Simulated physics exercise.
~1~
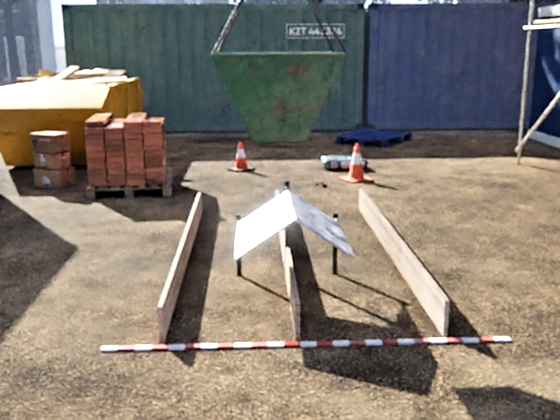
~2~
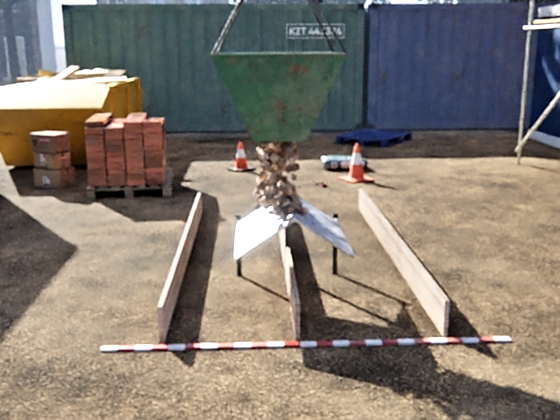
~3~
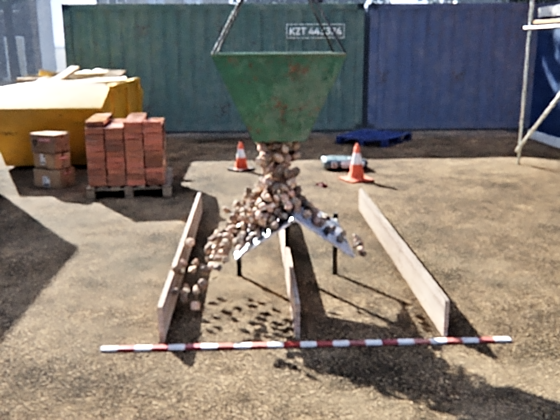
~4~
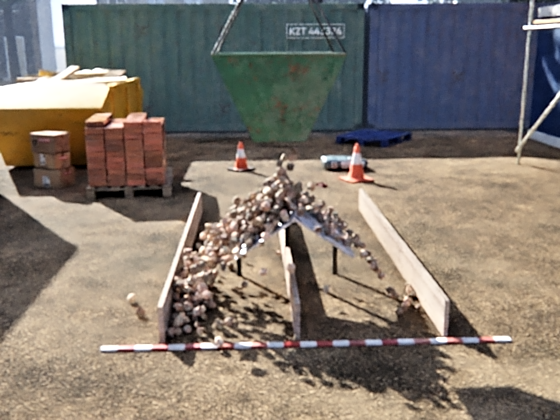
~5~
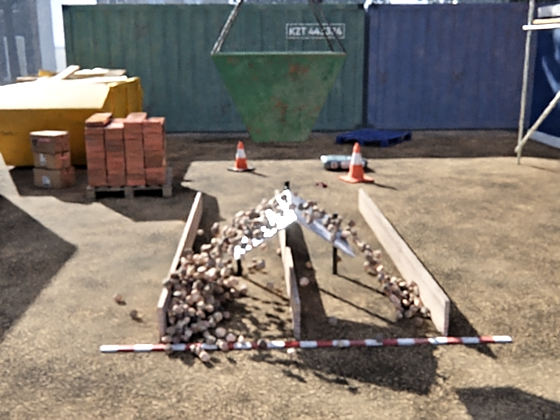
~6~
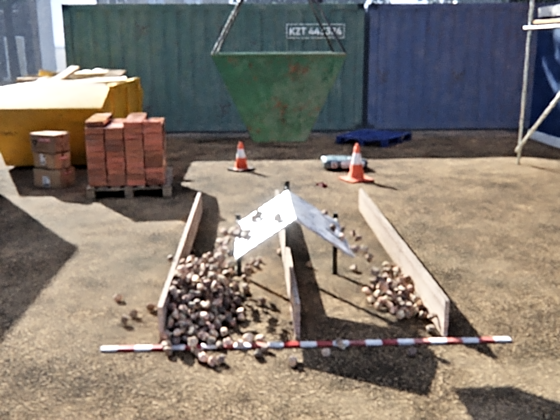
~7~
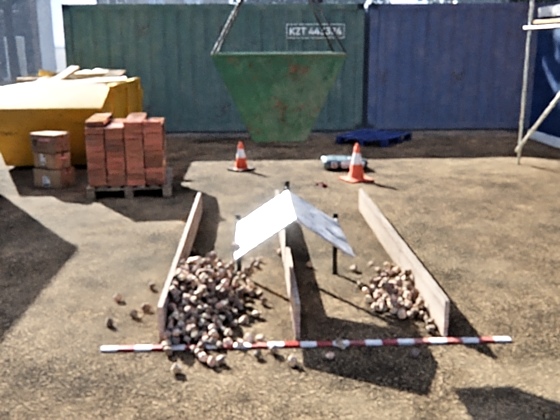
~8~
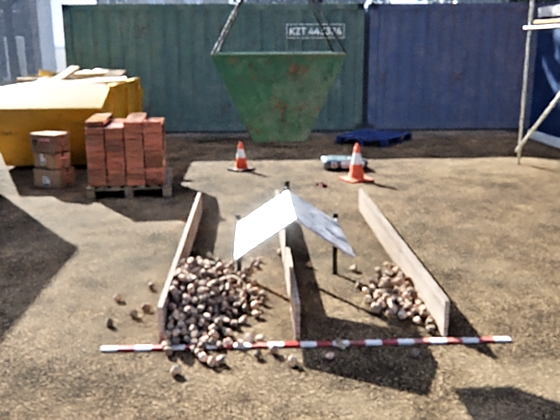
In a yard, stones drop from a green skip onto steel slopes and settle mostly left.
